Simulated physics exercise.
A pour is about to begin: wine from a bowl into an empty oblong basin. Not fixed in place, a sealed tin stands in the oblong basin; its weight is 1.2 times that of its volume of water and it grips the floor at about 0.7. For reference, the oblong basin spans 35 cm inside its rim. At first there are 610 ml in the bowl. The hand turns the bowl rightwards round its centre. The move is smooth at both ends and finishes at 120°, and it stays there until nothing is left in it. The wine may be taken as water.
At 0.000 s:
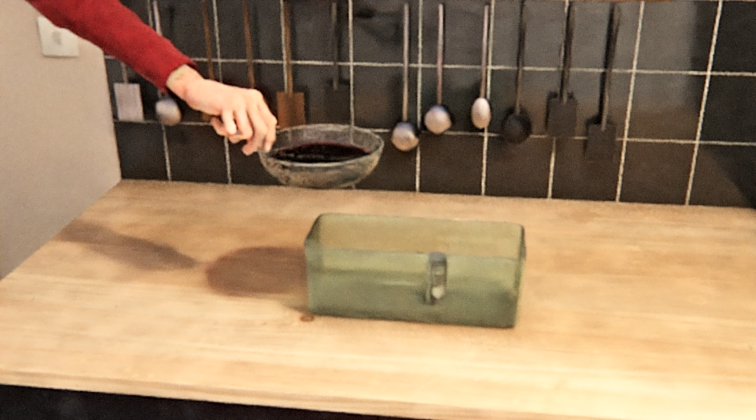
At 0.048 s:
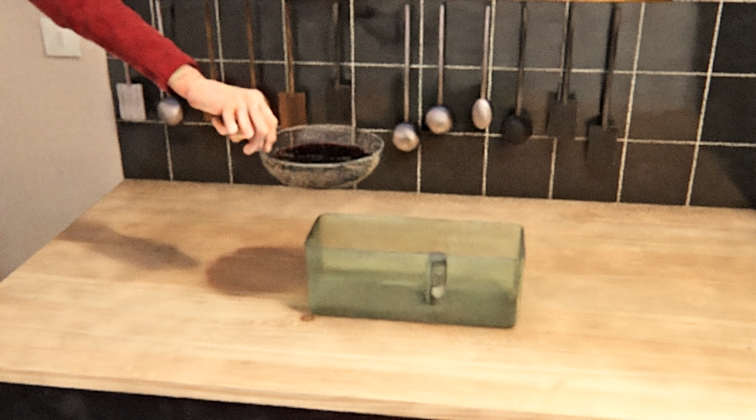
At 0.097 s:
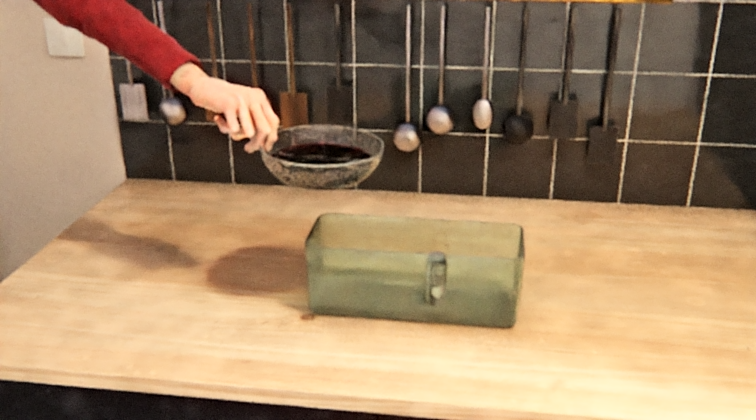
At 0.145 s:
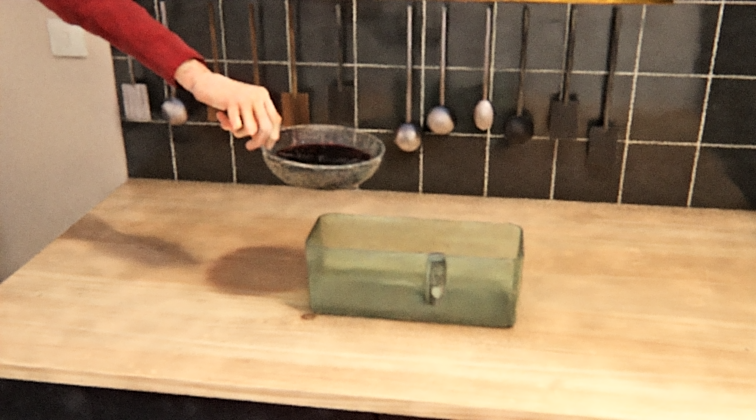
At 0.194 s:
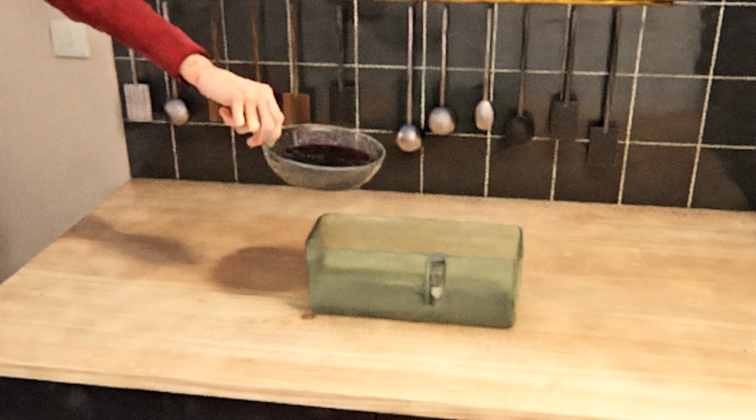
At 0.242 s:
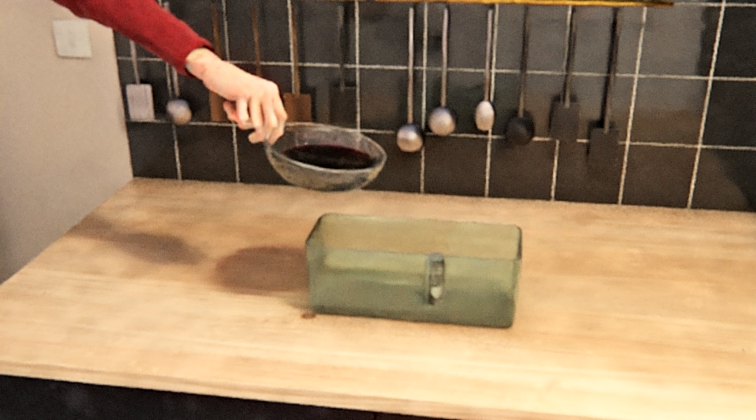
The clip opens on a hand in a red sleeve holding a glass bowl of dark red liquid above a green oblong basin on a wooden counter, with utensils hanging behind. The bowl stays nearly level at first, then tilts slightly to the right, its right rim dipping a little.
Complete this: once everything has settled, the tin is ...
Once everything has settled, the tin is standing up.
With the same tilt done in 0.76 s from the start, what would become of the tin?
After the tilt, the tin is still standing.
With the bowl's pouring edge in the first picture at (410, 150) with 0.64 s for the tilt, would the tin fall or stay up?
Result: Tin tipped over.
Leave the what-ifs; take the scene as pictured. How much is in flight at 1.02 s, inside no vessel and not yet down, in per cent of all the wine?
Roughly 0 per cent.
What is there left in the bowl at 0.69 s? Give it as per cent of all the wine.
At that time about 20 in a hundred parts are still held.
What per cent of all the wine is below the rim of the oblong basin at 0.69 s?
50 %, roughly.
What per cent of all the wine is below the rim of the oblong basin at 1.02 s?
Roughly 98 %.
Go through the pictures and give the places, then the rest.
In the first picture, it leans 0°; its right rim is at (382, 147); the wine meets the walls at (269, 156) and (376, 160); the oblong basin's rim runs from (311, 230) to (525, 242); the tin's top is at (437, 258).
In the second picture, it leans 0°; its right rim is at (382, 148); the wine meets the walls at (270, 156) and (376, 161).
In the third picture, it leans 2°; its right rim is at (383, 150); the wine meets the walls at (271, 155) and (376, 162).
In the fourth picture, it leans 4°; its right rim is at (383, 153); the wine meets the walls at (272, 155) and (377, 163).
In the fifth picture, it leans 7°; its right rim is at (384, 157); the wine meets the walls at (274, 154) and (378, 165).
In the sixth picture, it leans 11°; its right rim is at (384, 161); the wine meets the walls at (276, 154) and (379, 167).
After 0.69 s the tilt is 71° and 20 per cent is still to pour; the tin stands where it began.
After 1.02 s the tilt is 111° and 0 per cent is still to pour; the tin stands where it began.
After 1.36 s the tilt is 120° and 0 per cent is still to pour; the tin stands where it began.
After 1.73 s the tilt is 120° and 0 per cent is still to pour; the tin stands where it began.
In the end the tin stands where it began.
